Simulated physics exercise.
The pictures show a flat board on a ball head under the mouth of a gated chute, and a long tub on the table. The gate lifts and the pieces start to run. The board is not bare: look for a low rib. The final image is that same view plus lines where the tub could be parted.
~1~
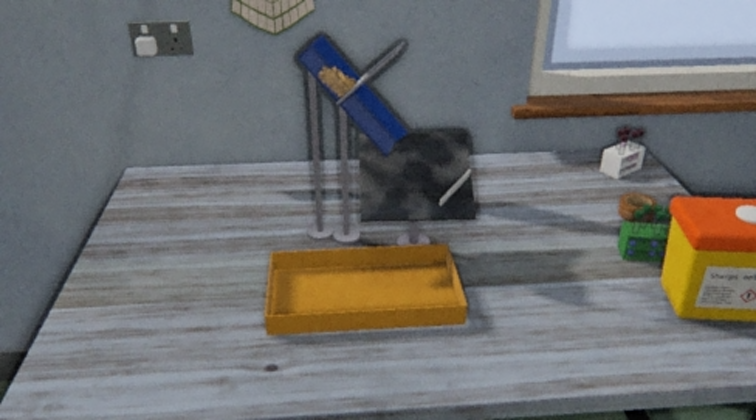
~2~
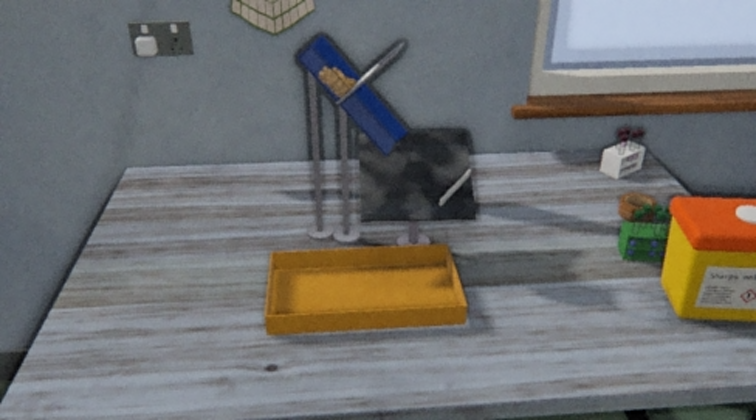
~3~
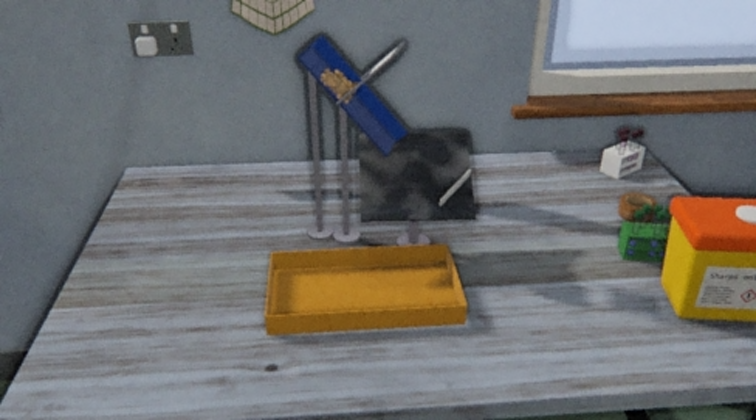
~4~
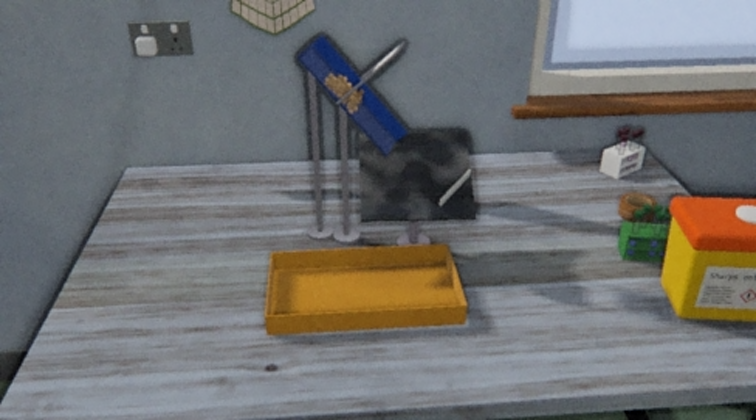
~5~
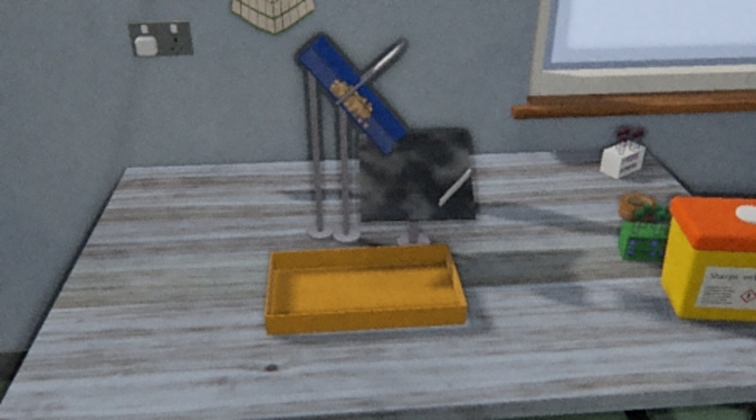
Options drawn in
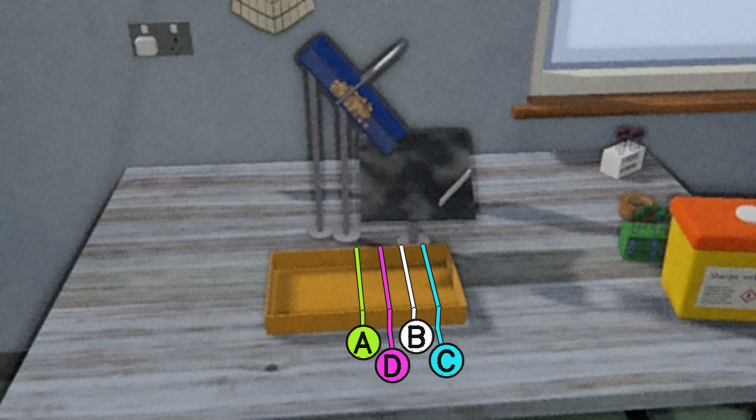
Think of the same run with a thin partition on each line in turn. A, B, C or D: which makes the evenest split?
I would pick line C.
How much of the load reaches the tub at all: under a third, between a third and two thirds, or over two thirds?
About that: Over two thirds.
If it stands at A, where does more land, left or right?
Right.
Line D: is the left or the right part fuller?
Right.
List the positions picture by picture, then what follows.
In the first picture, load behind the gate (341, 84), dried chickpeas; lip of the chute (390, 150), sloping fairly steeply.
In the second picture, middle of the board (416, 175), tilted fairly steeply; middle of its low edge (419, 220); of its high edge (413, 133).
In the third picture, front corners of the tub (265, 316) and (466, 305), empty; front of the load (346, 101).
In the fourth picture, middle of the load (349, 94); its front (356, 109), roughly a quarter of the way to the lip; rib from (470, 169) to (441, 200).
In the fifth picture, middle of the load (352, 103); its front (366, 125), roughly half of the way to the lip.
On the marked copy, line A crosses the front rim at (362, 311); line B crosses the front rim at (413, 308); line C crosses the front rim at (438, 307); line D crosses the front rim at (389, 309).
For line A, of what is caught, not one piece on the left of the divider, every piece on the right.
For line B, of what is caught, just a few on the left of the divider, almost all on the right.
For line C, of what is caught, roughly half on the left of the divider, roughly half on the right.
For line D, of what is caught, not one piece on the left of the divider, every piece on the right.
